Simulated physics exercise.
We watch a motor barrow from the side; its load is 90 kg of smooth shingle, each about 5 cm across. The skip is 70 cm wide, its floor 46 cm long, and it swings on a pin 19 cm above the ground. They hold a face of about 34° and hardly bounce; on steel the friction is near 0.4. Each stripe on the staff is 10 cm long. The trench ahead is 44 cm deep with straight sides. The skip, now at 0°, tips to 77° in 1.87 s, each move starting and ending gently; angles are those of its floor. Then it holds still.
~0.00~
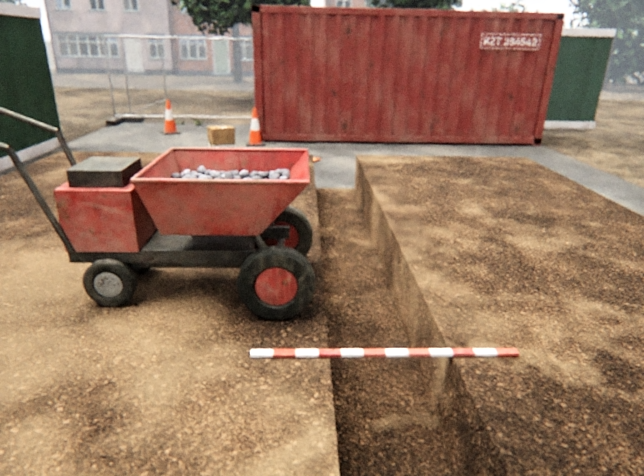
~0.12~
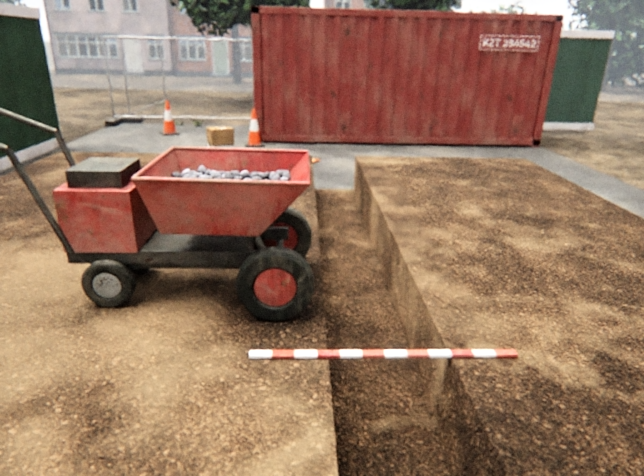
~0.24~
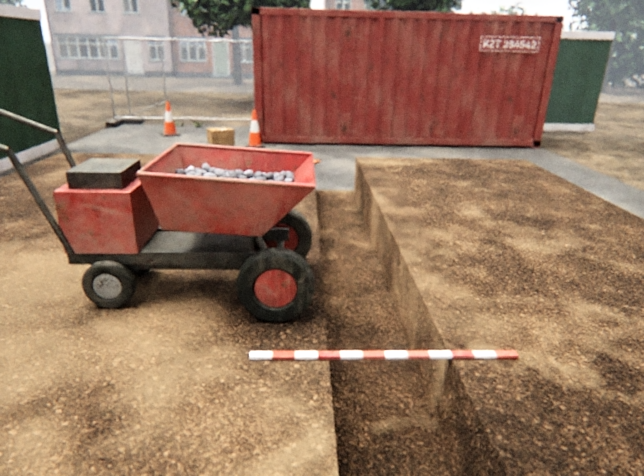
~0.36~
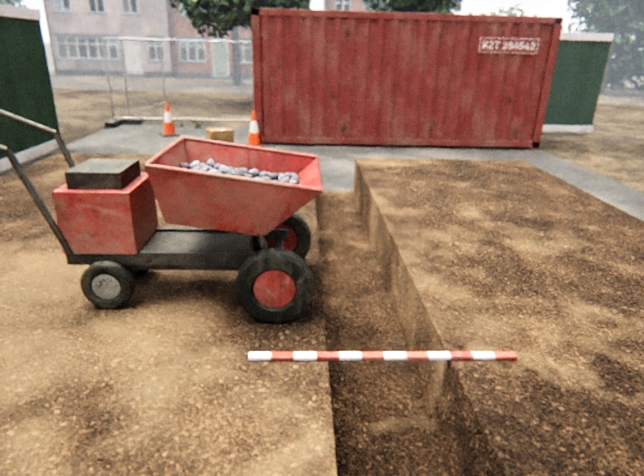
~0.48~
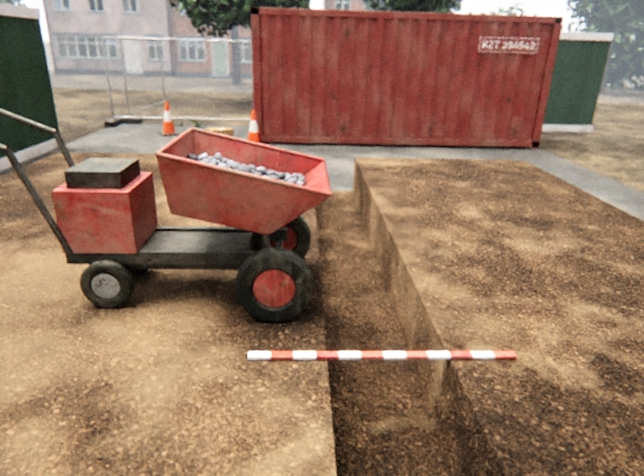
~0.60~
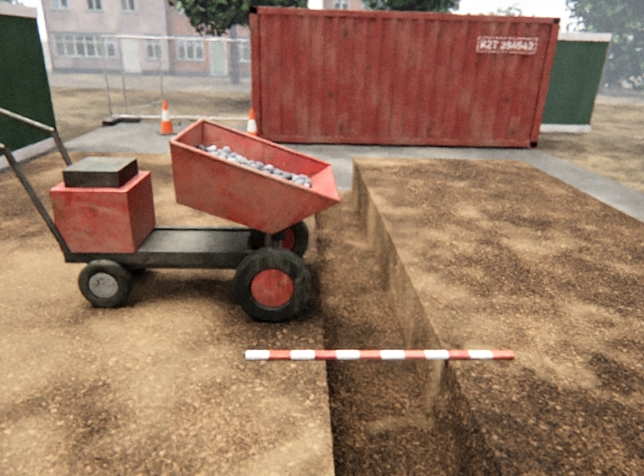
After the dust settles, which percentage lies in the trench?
Roughly 76 per cent ends in the trench.
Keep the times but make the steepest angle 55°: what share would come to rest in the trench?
Then about 70 per cent.
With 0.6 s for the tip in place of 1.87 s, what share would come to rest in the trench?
It would be near 50 per cent.
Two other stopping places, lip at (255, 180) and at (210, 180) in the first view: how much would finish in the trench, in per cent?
About 100 and 95 per cent.
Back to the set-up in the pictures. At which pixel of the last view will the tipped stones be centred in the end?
Around (391, 347).
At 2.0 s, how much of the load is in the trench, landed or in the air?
About 65 per cent by then.
After 1.4 s the floor is at 65°; 98 % in the skip, 2 % in the trench; the foremost stones are at (393, 250).
After 2.0 s the floor is at 77°; 15 % in the skip, 63 % in the trench, 23 % past the trench; the foremost stones are at (501, 292).
After 2.3 s the floor is at 77°; 0 % in the skip, 76 % in the trench, 24 % past the trench; the foremost stones are at (546, 297).
After 4.3 s the floor is at 77°; 0 % in the skip, 76 % in the trench, 24 % past the trench; the foremost stones are at (555, 298).
